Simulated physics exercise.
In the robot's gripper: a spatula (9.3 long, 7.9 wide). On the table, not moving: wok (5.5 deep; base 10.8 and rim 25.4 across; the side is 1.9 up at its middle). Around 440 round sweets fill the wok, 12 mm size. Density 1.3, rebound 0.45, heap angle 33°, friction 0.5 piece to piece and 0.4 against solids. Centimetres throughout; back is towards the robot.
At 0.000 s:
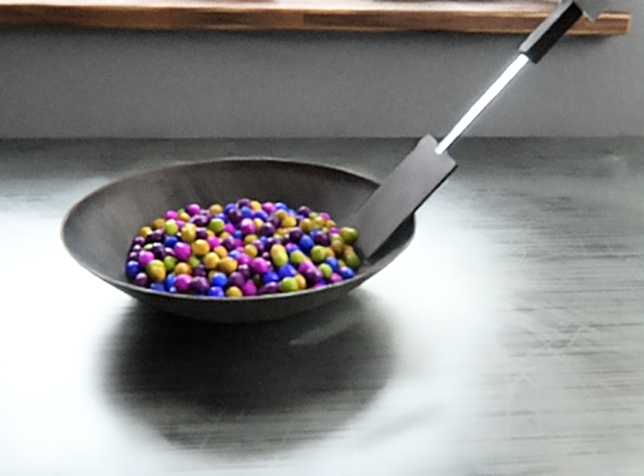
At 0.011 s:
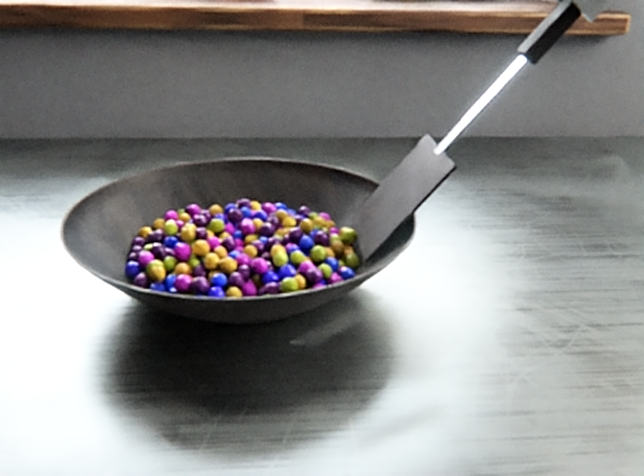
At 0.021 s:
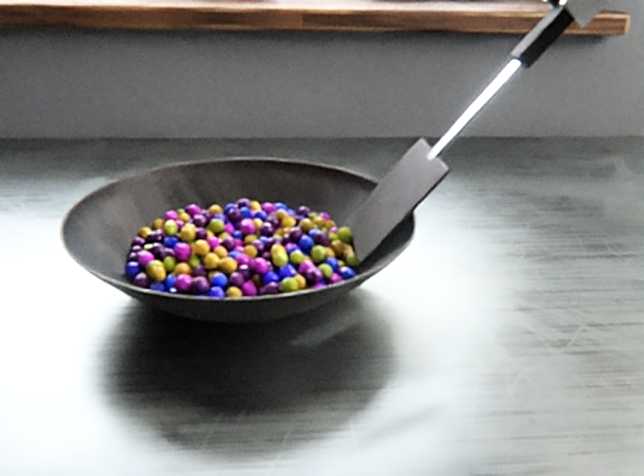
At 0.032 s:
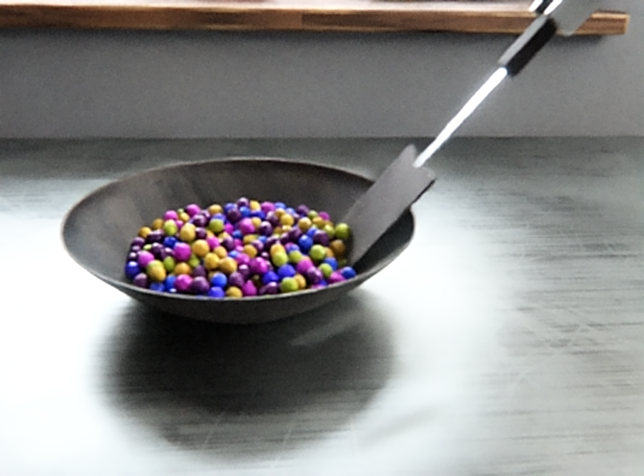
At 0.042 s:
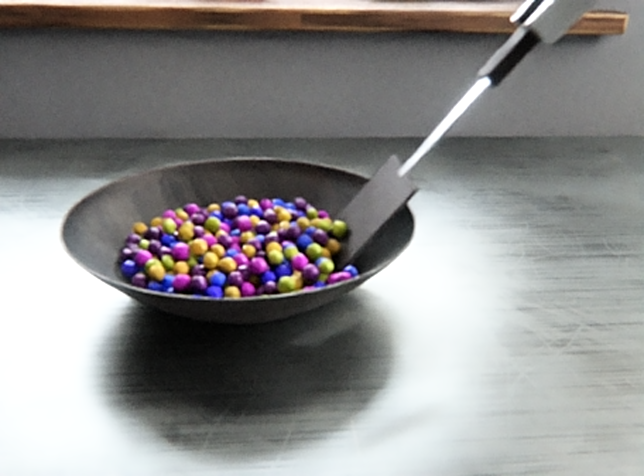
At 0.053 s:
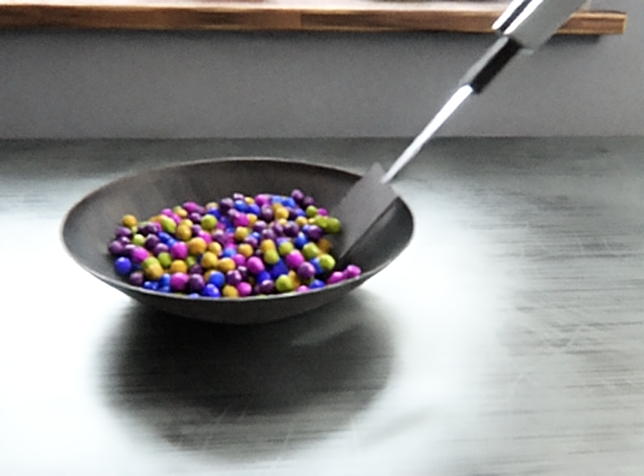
A robot gripper at the upper right holds a dark spatula with a bright metal shaft, seen from slightly above a streaky grey tabletop with a wooden ledge behind. A wide dark wok sits left of centre, heaped with round purple, magenta, blue, gold and green sweets. The slanted spatula rests still at first, then slides left and slightly down, pushing the sweets leftward, while the wok and camera stay still.
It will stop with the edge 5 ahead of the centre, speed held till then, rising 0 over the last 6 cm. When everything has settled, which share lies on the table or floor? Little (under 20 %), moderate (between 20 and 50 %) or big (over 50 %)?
On the table or floor the share is little, under 20 %.
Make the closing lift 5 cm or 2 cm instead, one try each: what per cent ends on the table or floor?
Some 25 and 30 per cent.
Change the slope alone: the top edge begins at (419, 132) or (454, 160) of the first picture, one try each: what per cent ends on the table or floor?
Some 25 and 15 per cent.
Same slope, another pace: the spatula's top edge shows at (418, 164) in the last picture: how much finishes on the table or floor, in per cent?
About 5 per cent.
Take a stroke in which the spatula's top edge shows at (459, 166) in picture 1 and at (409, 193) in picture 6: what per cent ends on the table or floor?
Some 5 per cent.
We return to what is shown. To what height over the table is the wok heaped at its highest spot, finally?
Some 7.0 cm.
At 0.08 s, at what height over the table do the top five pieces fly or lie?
About 6 cm.
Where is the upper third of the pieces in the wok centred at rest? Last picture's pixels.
At about (134, 227).
After 0.08 s, sloping 51°, highest piece 7 above the table; 439 in the wok.
After 0.11 s, sloping 51°, highest piece 14 above the table; 436 in the wok, 3 on the blade or in flight.
After 0.32 s, sloping 51°, highest piece 48 above the table; 380 in the wok, 46 on the table or floor, 13 on the blade or in flight.
After 1.37 s, sloping 51°, highest piece 7 above the table; 378 in the wok, 61 on the table or floor.
At rest, 378 in the wok, 61 on the table or floor. That is 14 % on the table or floor.
